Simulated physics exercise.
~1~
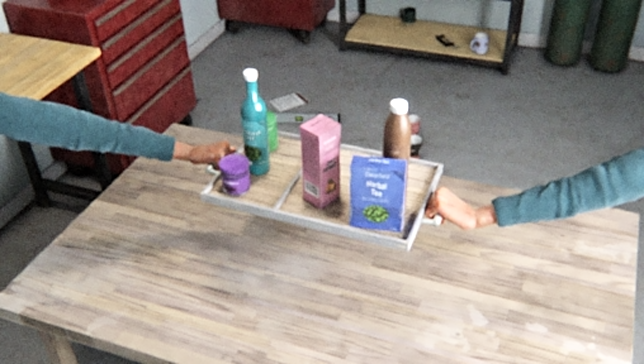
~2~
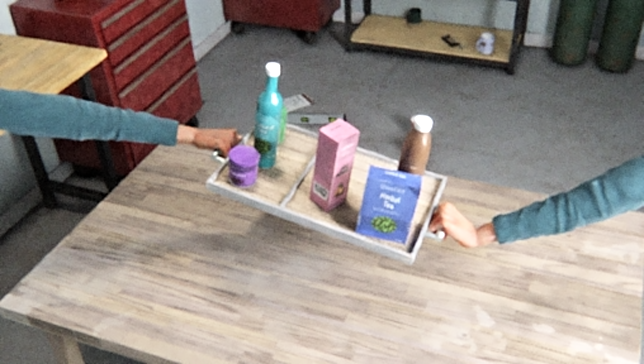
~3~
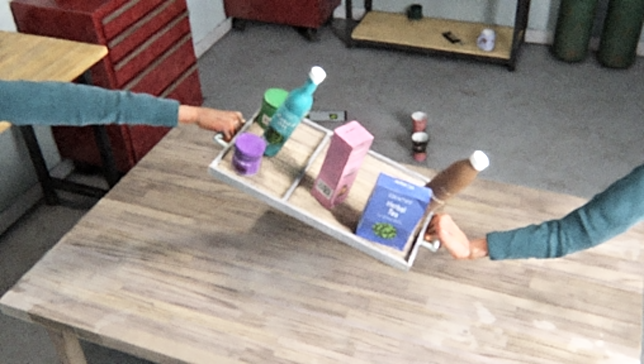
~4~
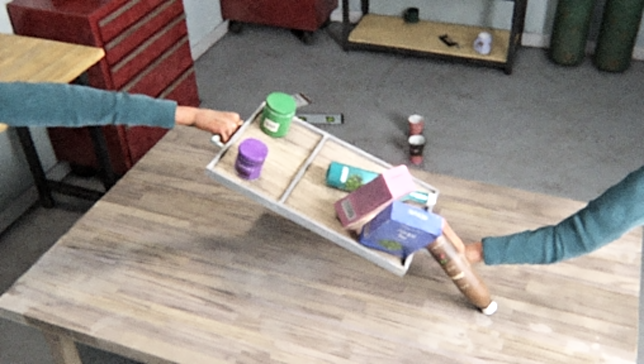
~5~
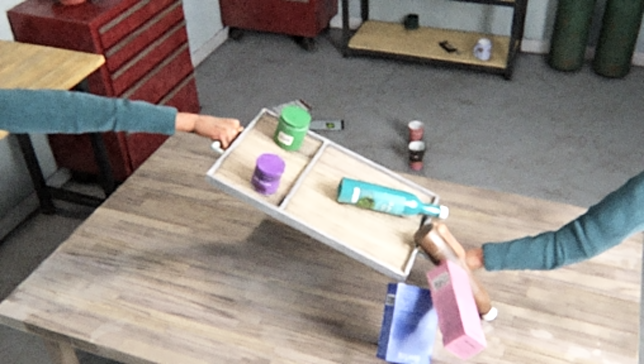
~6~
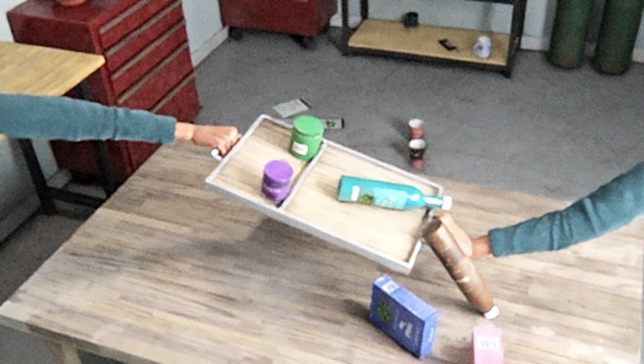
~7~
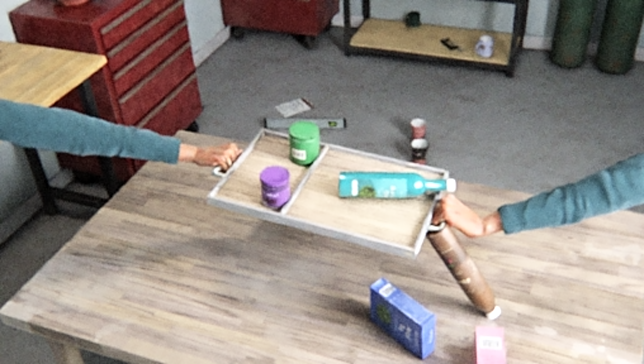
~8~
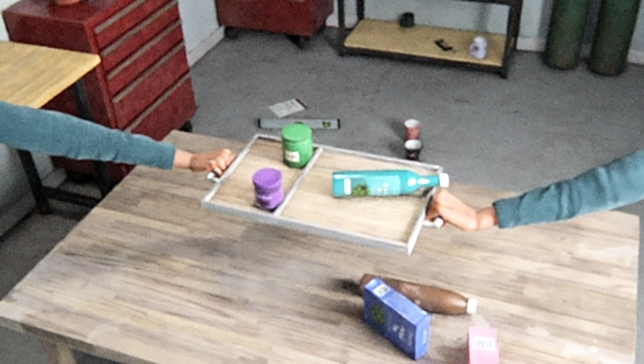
Two hands tipped a carrying tray down to the right, and the brown bottle, blue packet and pink carton went over the edge onto the table while the turquoise bottle toppled; levelled again, the tray still held it beside the upright green jar and purple tin.
